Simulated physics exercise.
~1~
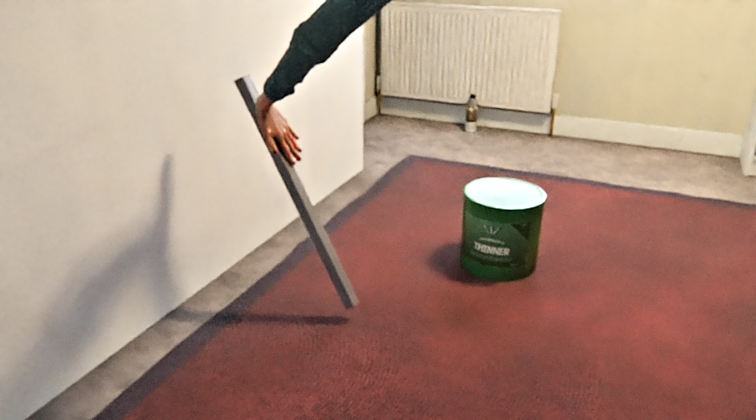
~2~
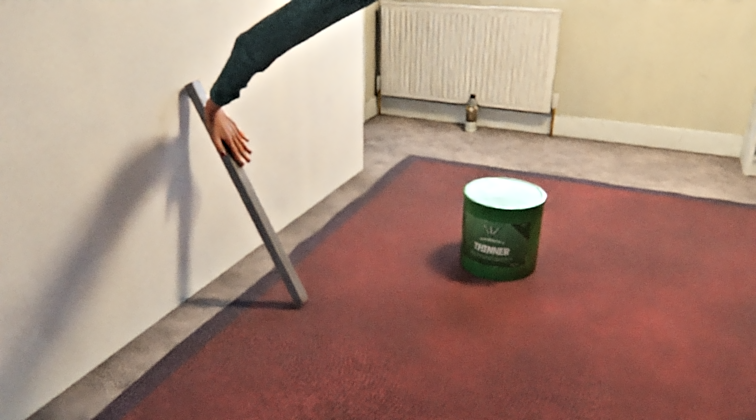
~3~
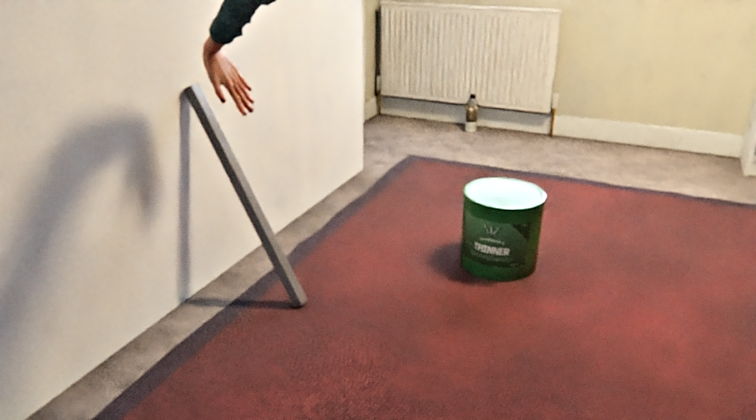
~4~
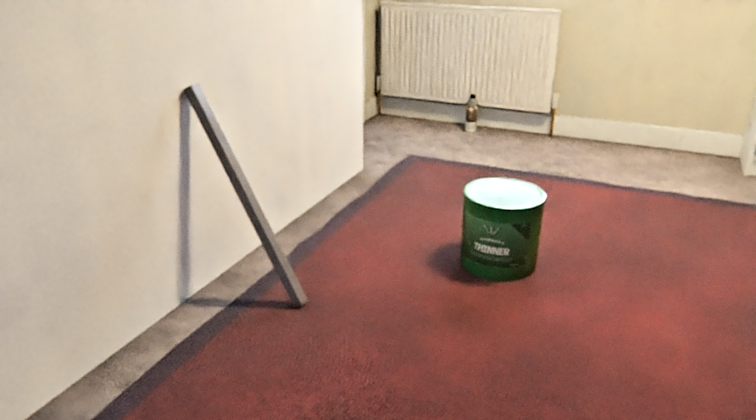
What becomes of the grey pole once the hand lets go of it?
The grey pole remains leaning against the pale wall, with its foot staying in place on the red rug.
